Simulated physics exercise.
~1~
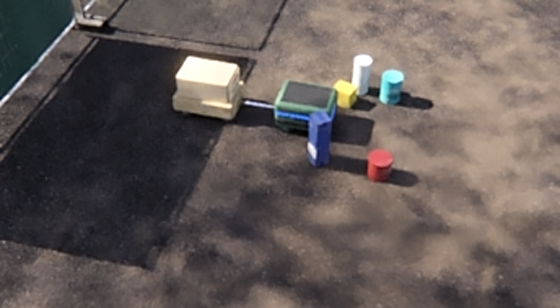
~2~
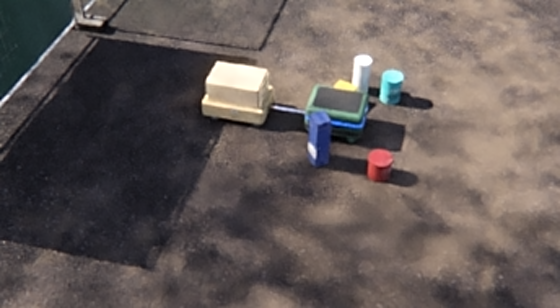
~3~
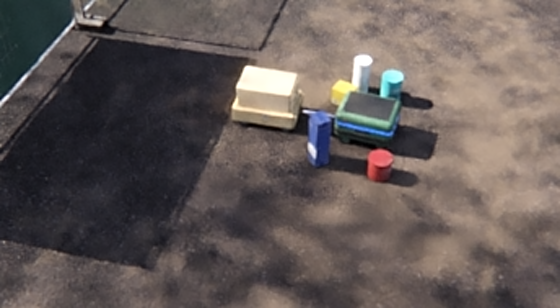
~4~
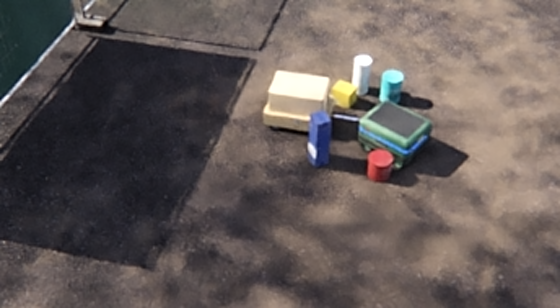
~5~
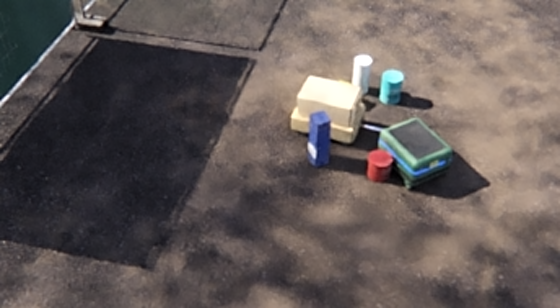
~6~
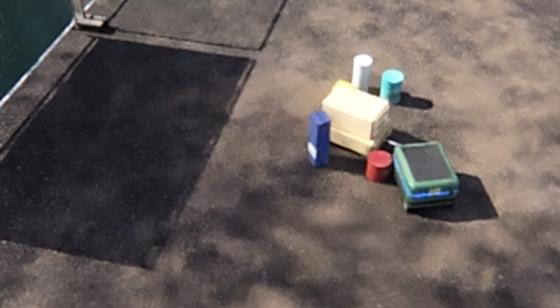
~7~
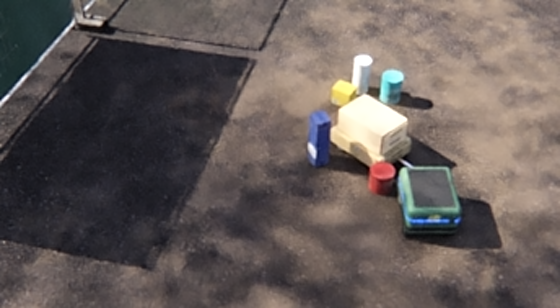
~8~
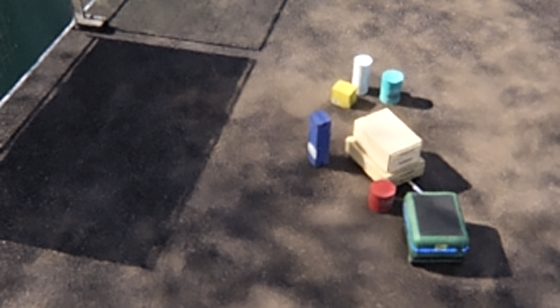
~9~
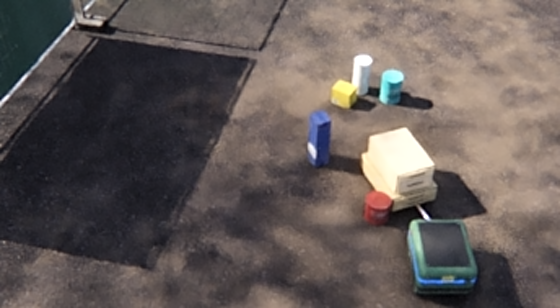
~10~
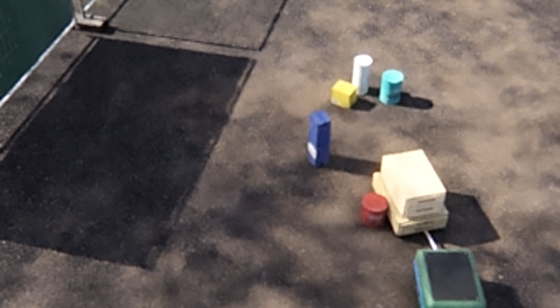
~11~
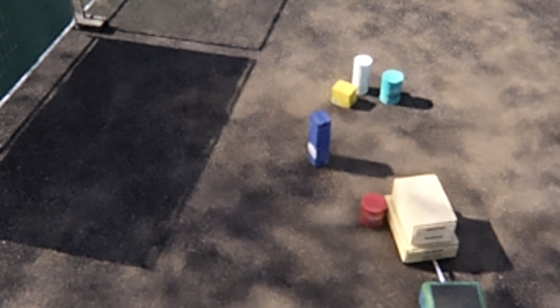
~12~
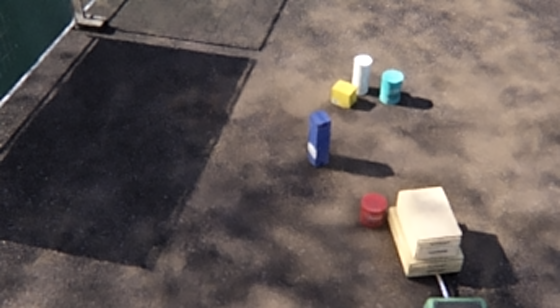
A green and blue robot tug pulls a cream, box-shaped cart across rough, dark ground dappled with shadow, seen from above by a still camera. A white canister, a turquoise pail and a yellow box stand together beyond its path, with a blue box and a red pail nearer. The tug rolls right between them, then curves toward the viewer around the red pail. The following cart cuts inside the turn and pushes the red pail a short way down. Finally, the tug is mostly out of view at the bottom edge, the cart behind it, the displaced pail still upright and the other items unmoved.
